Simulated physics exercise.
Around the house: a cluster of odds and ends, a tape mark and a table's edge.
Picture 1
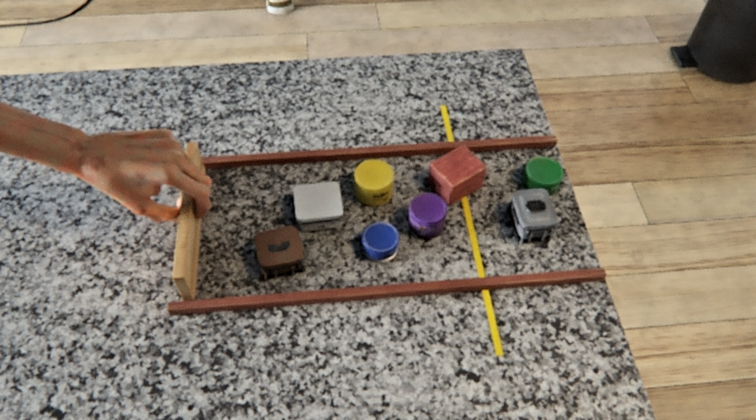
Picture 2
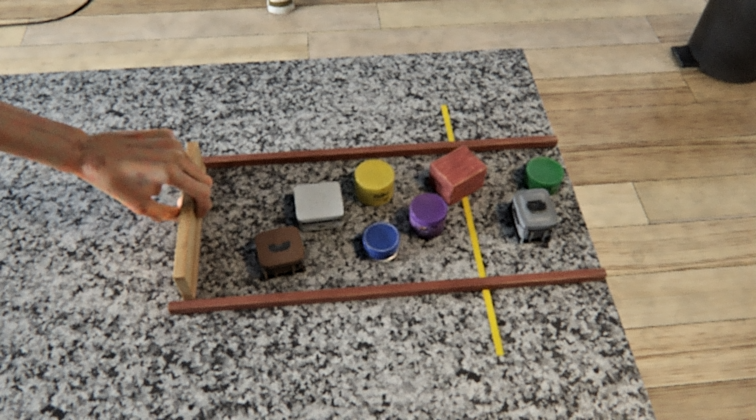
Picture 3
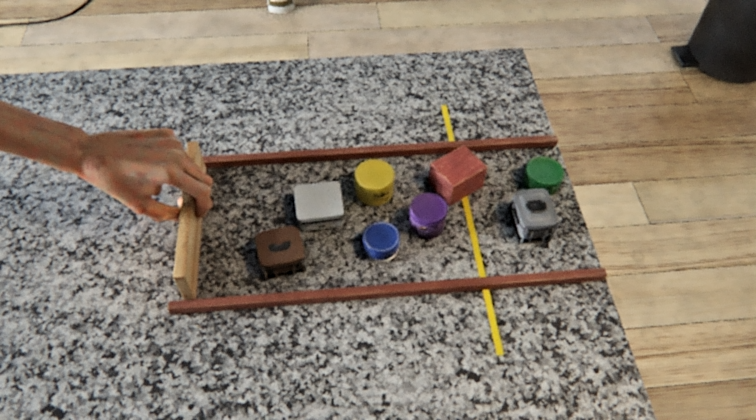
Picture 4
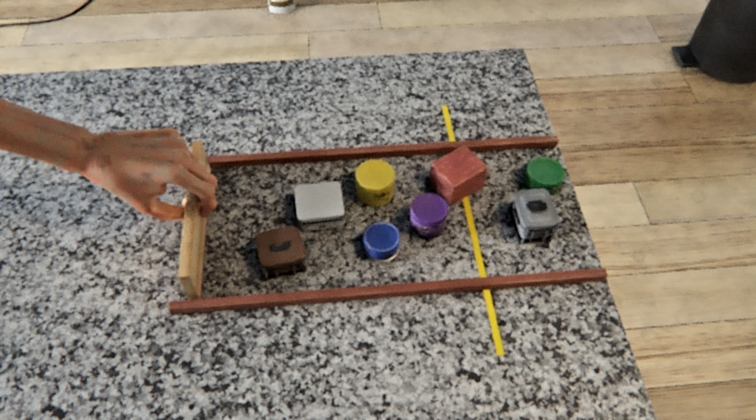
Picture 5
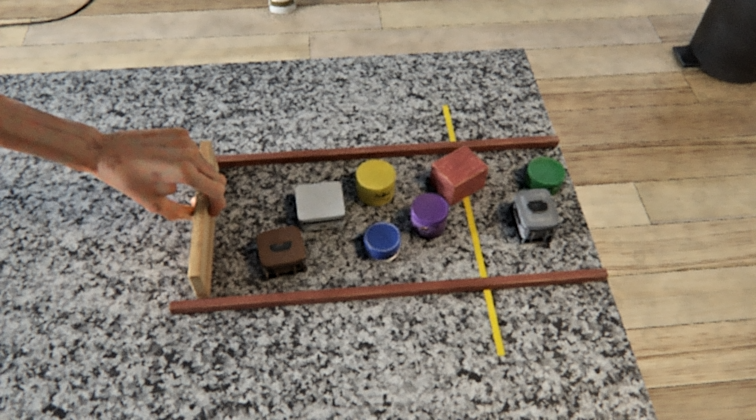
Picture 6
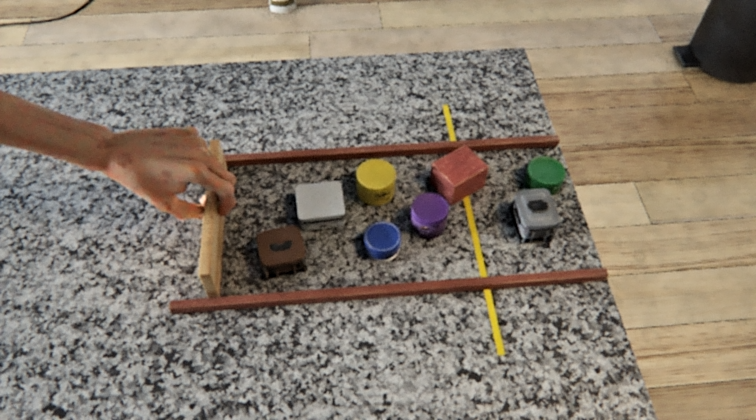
A hand slides a wooden board slightly right toward scattered tubs, cases and a red block.
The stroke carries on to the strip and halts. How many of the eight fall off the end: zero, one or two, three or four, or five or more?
In the end the number that fall off is zero.
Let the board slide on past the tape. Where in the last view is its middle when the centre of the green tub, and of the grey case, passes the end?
Near (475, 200) and (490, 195).
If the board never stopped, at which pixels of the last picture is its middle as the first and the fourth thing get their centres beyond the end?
At (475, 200) for the first, at (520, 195) for the fourth.
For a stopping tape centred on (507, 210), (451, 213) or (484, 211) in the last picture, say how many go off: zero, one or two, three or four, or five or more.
One after another: One to two; none at all; either one or two.
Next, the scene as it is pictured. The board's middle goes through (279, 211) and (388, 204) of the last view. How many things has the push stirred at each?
By then 1, and 6.
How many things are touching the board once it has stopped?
It touches 3.
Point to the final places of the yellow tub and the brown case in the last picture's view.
The yellow tub stops around (480, 164); the brown case around (499, 239).
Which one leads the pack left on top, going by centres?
It is the green tub.
Soon after, none off yet; green tub at rest near (545, 176); grey case at rest near (534, 215); red block at rest near (459, 175).
Then, none off yet; green tub at rest near (545, 176); grey case at rest near (534, 215); red block moved a little near (479, 170).
At rest, the number that fall off is zero.
